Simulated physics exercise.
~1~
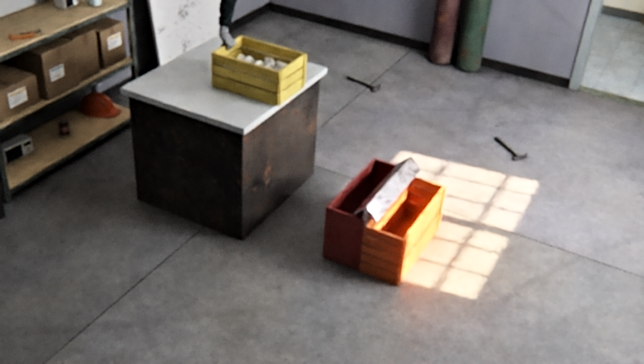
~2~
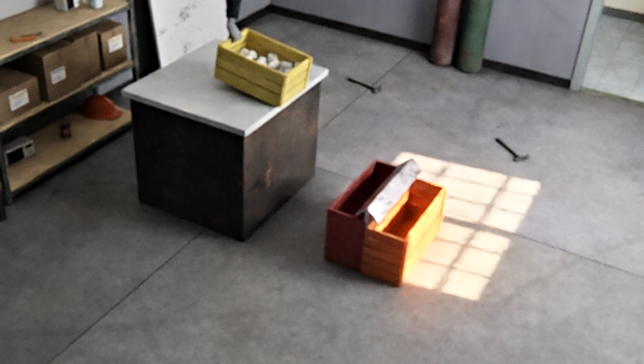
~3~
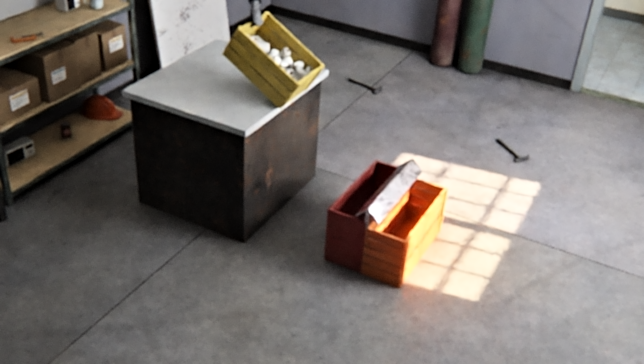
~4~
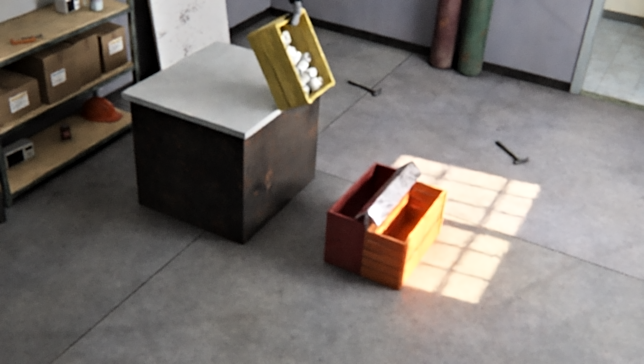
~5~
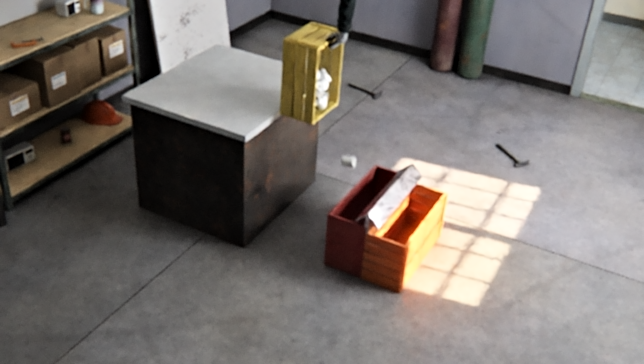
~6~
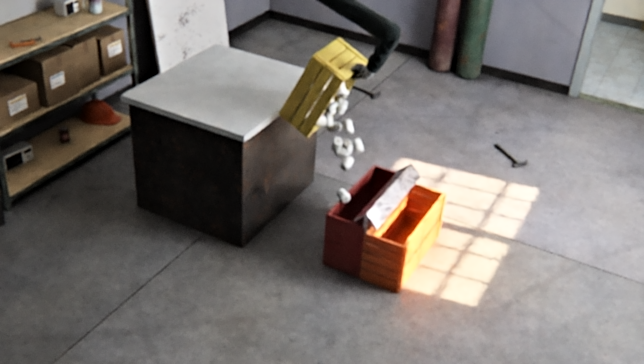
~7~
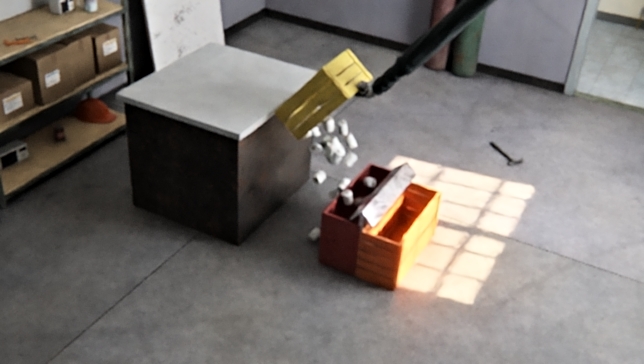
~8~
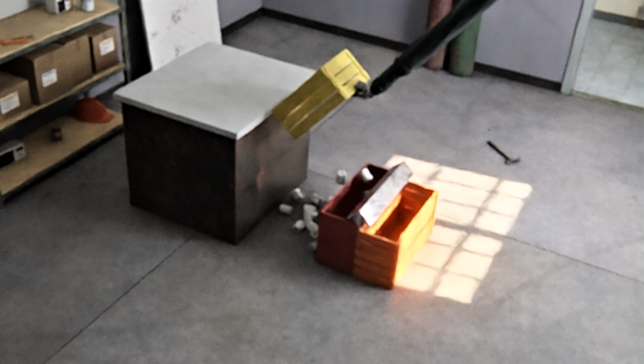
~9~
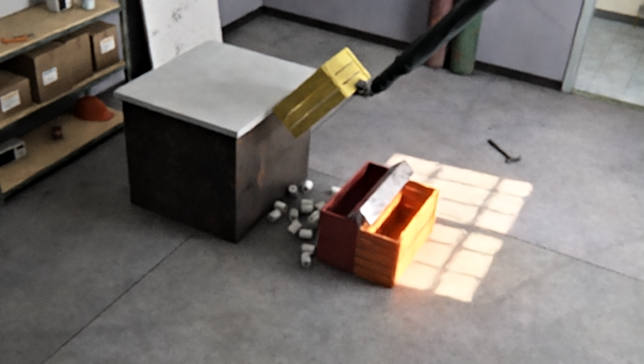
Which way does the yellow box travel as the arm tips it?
It moves to the right, from on top of the bench to out past its edge.
